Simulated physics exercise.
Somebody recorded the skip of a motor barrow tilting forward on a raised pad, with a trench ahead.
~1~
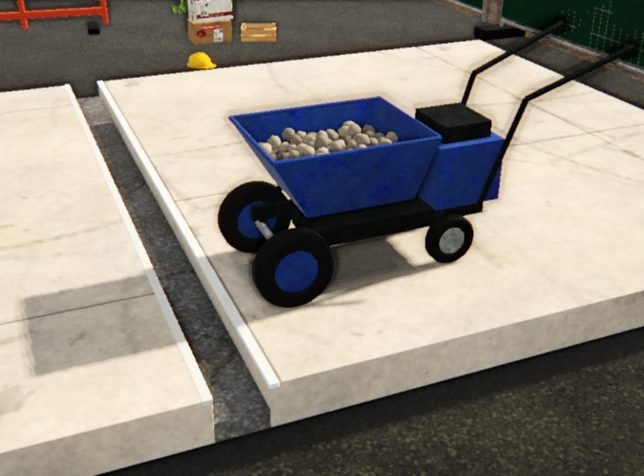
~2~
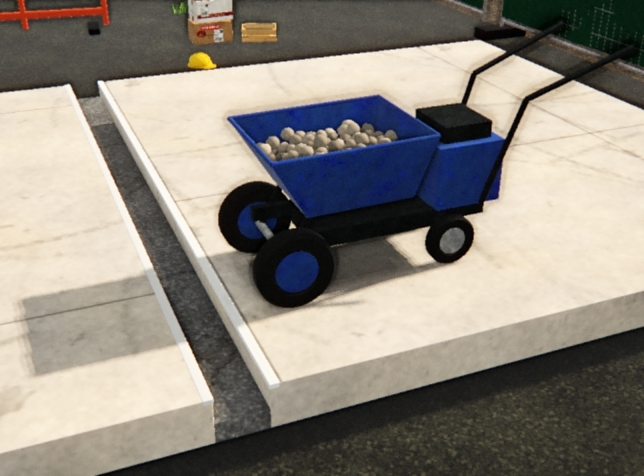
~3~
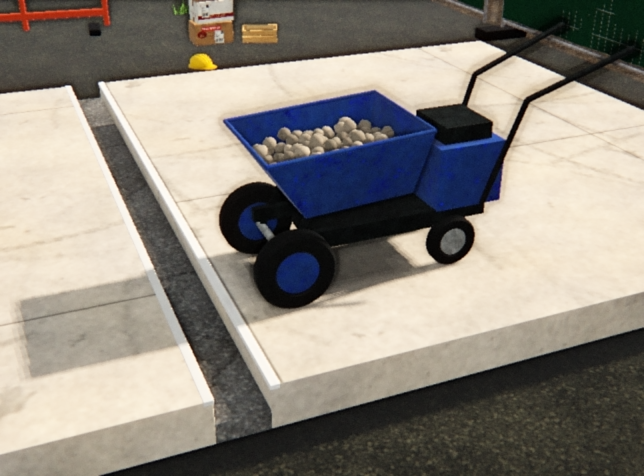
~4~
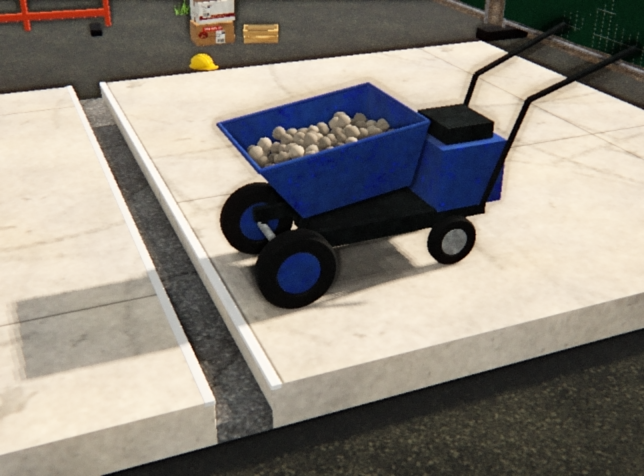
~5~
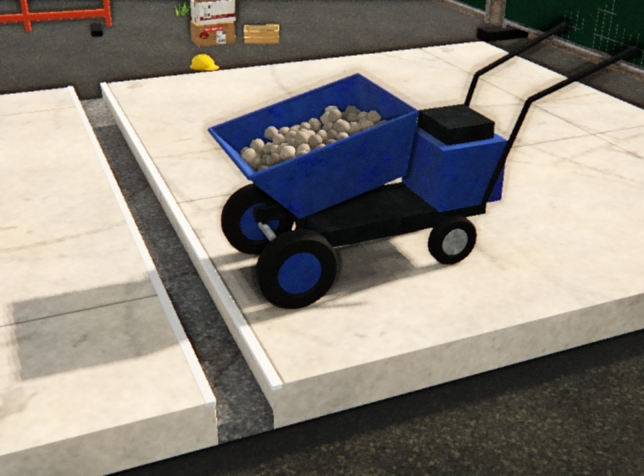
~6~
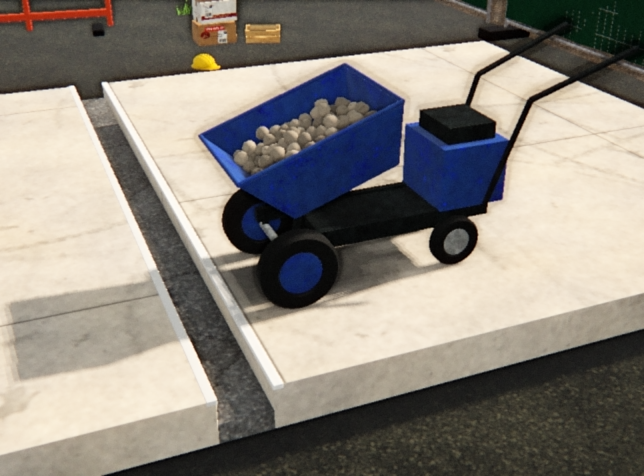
On a pale raised pad, a motor barrow's blue skip of pebbles tilts forward toward the left.
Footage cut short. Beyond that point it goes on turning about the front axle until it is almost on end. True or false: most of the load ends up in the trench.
False.
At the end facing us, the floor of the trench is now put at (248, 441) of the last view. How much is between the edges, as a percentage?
Something like 10 %.
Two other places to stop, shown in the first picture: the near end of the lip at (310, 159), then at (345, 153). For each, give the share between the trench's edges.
Near 50 % and 70 %.
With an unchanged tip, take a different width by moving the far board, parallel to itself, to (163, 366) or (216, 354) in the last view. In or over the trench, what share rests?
Estimated share: Try 1 approx. 40 in a hundred, try 2 approx. 0 in a hundred.
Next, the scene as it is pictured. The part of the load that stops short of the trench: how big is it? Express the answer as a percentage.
Roughly 0 in a hundred.
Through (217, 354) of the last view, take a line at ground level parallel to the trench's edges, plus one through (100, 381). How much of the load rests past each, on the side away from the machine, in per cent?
Estimate, first then second: 90 %, 20 %.
Shortly afterwards, skip tipped steeply; the whole lot in the skip.
Next, skip tipped right over; the bulk in the skip; a little beyond it; a little falling.
Some moments later, skip tipped right over; near a third in the skip; only a few in or heaped over the trench; near two thirds beyond it; only a few falling.
In the end, skip tipped right over; a little in or heaped over the trench; the bulk beyond it.
